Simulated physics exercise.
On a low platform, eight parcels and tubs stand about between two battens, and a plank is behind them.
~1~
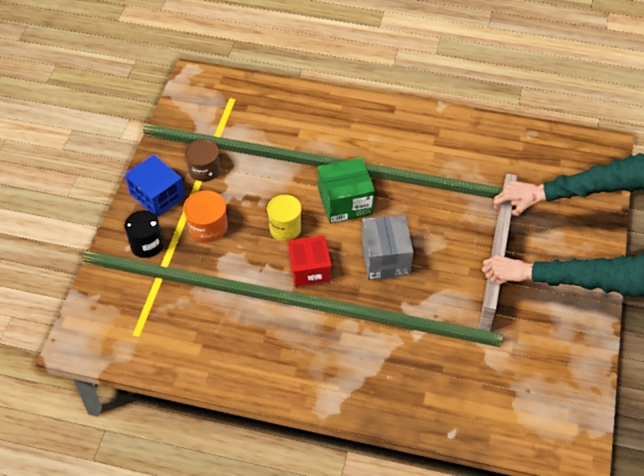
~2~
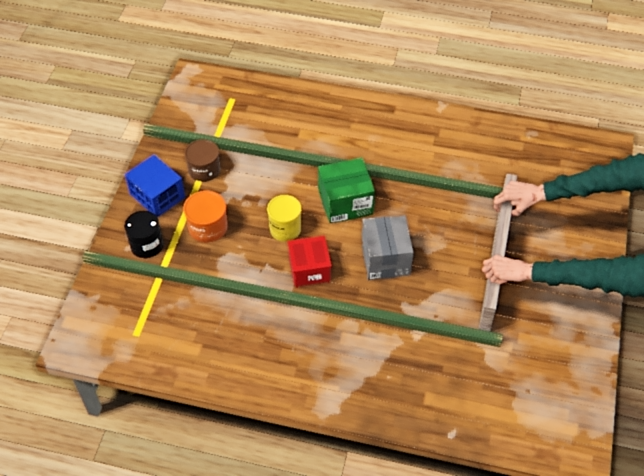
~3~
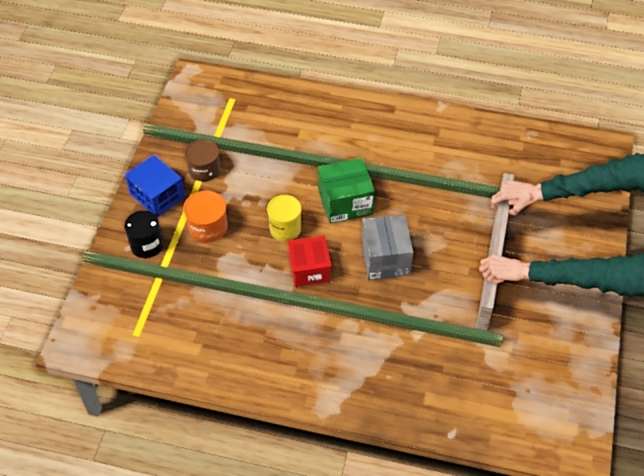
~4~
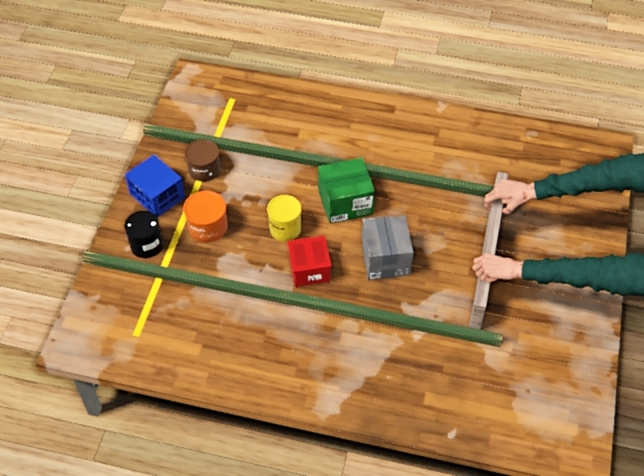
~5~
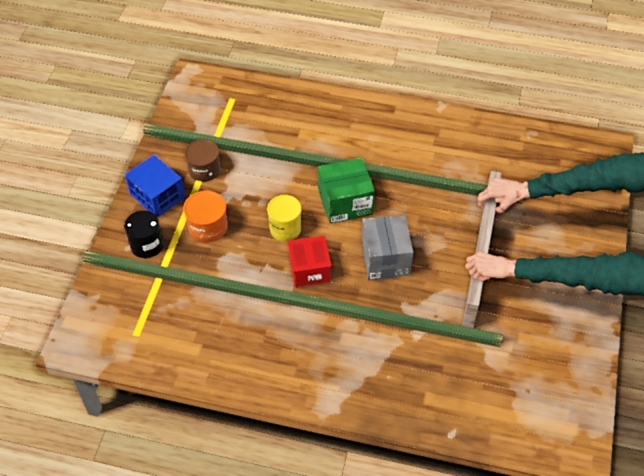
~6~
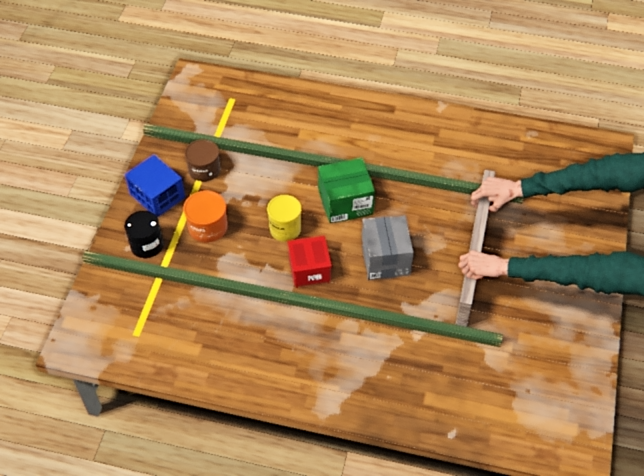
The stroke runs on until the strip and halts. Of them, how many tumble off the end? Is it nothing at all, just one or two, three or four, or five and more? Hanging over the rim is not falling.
The drop will claim one or two of them.
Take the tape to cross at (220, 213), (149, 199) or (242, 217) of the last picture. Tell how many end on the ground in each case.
In order, 0, 5 and 0.
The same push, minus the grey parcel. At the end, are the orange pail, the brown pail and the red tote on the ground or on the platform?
So the orange pail remains, the brown pail remains, the red tote remains.
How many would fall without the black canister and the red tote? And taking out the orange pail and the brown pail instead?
Count of fallen: 1 / 1.
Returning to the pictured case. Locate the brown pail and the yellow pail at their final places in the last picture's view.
The first sits around (144, 150), while the other sits around (135, 180).
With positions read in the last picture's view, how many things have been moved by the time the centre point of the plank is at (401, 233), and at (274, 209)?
Answer - first 1, then 5.
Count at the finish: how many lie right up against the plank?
The count comes out at 3.
Soon after, none off yet; blue crate at rest near (155, 186); black canister at rest near (144, 235); brown pail at rest near (203, 161).
By the end, the number that fall off is one or two; fallen, blue crate.
